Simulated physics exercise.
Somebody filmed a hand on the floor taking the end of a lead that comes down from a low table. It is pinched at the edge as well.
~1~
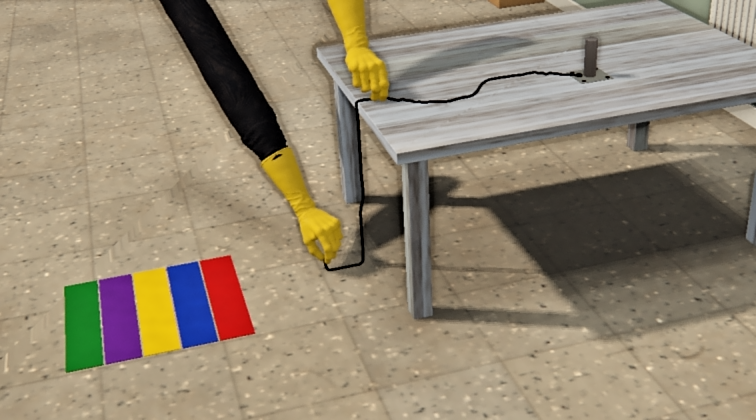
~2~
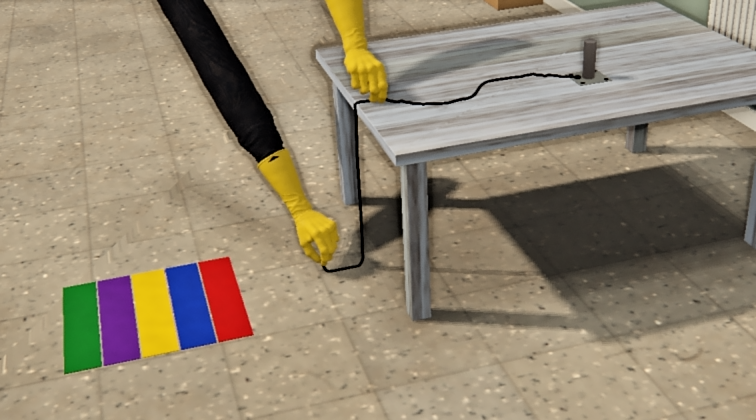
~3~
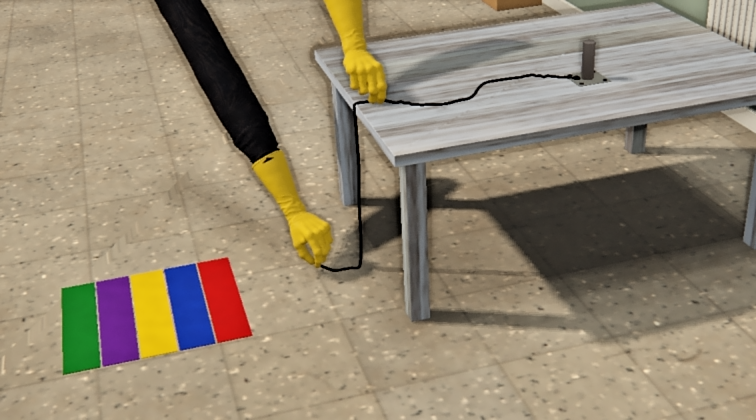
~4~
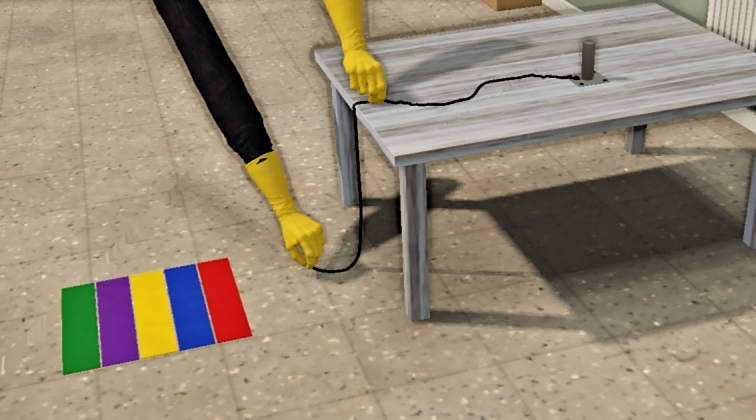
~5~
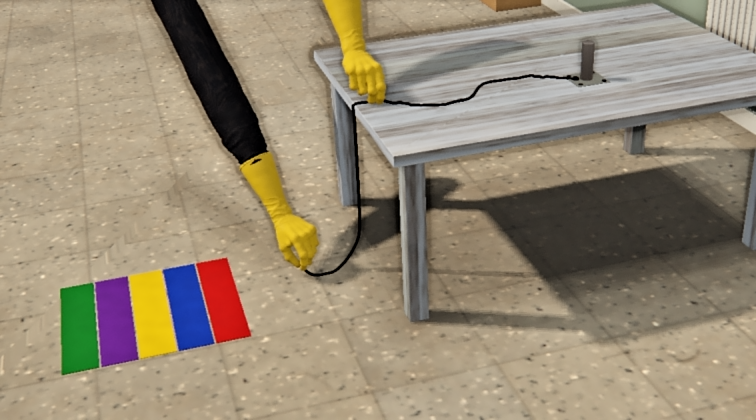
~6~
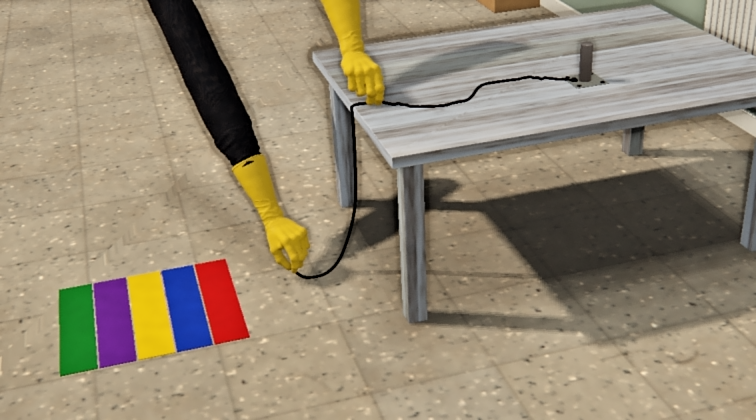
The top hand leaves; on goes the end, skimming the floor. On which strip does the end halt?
The end stops over the yellow strip.
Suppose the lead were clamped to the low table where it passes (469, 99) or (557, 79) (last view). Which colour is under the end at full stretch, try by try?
In that order: Blue; yellow.
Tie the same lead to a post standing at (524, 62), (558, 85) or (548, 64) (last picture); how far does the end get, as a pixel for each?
Near (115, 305), (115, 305) and (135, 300).
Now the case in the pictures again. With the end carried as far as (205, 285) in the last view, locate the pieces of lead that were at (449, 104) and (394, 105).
Near (411, 99) and (356, 112).
Soon after, end near (204, 285); over red.
After that, end near (169, 292); over blue.
At the stop, end near (148, 296); over yellow. It gets as far as the yellow strip.
